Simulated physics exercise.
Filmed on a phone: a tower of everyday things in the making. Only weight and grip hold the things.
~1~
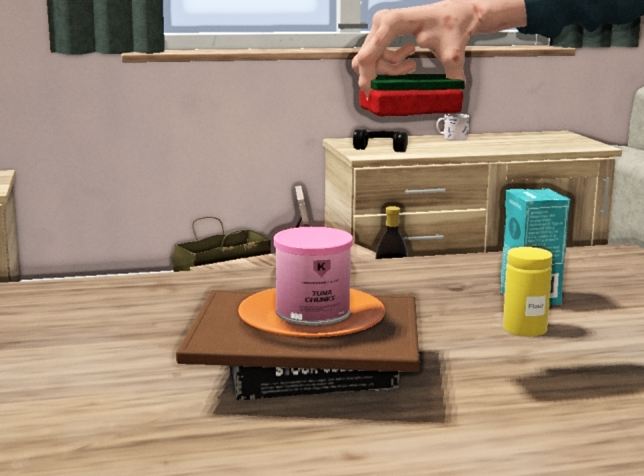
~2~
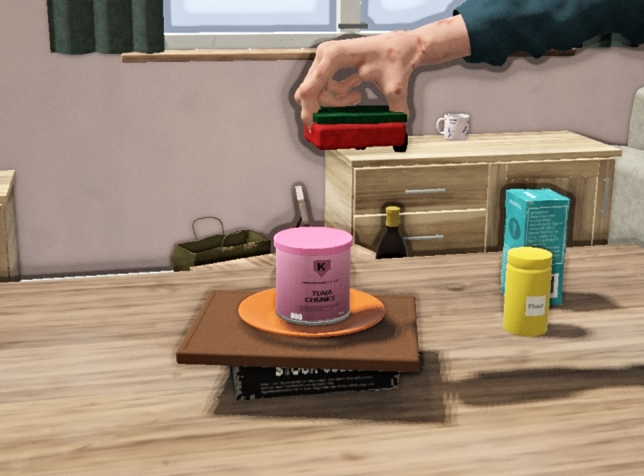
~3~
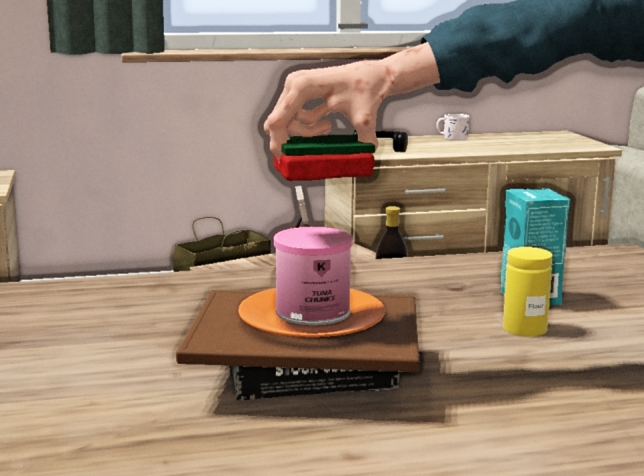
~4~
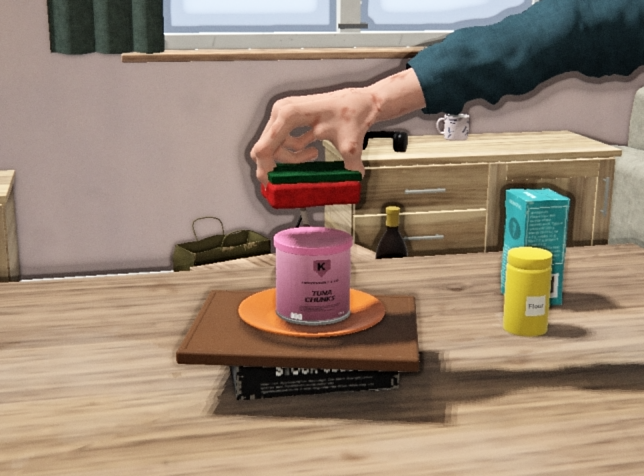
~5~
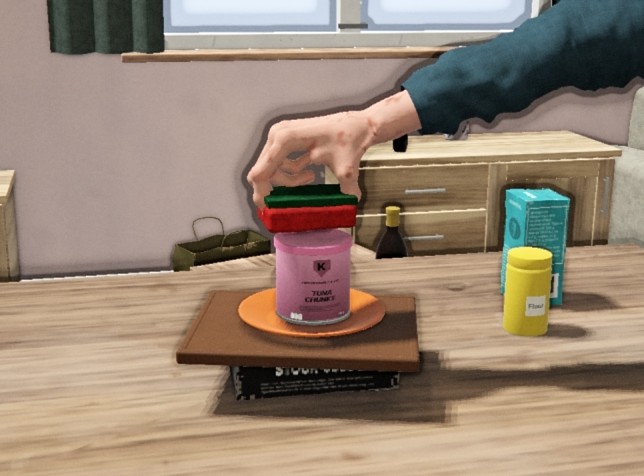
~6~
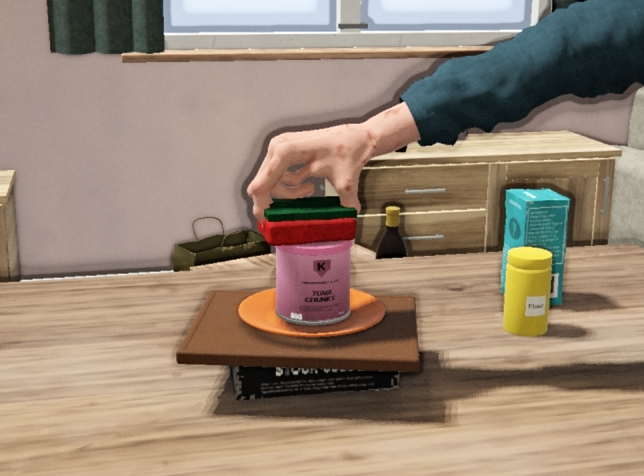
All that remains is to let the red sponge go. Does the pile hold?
It keeps its balance.
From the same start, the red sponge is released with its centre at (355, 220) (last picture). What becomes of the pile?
Then it comes apart.
Then, 0.40 s after the last picture, nothing has stirred.
Then, 0.90 s after the last picture, red sponge resting near (307, 222).
At rest, all 7 in place. Seen from the same camera at the end, red sponge near (307, 222). The pile stays up.
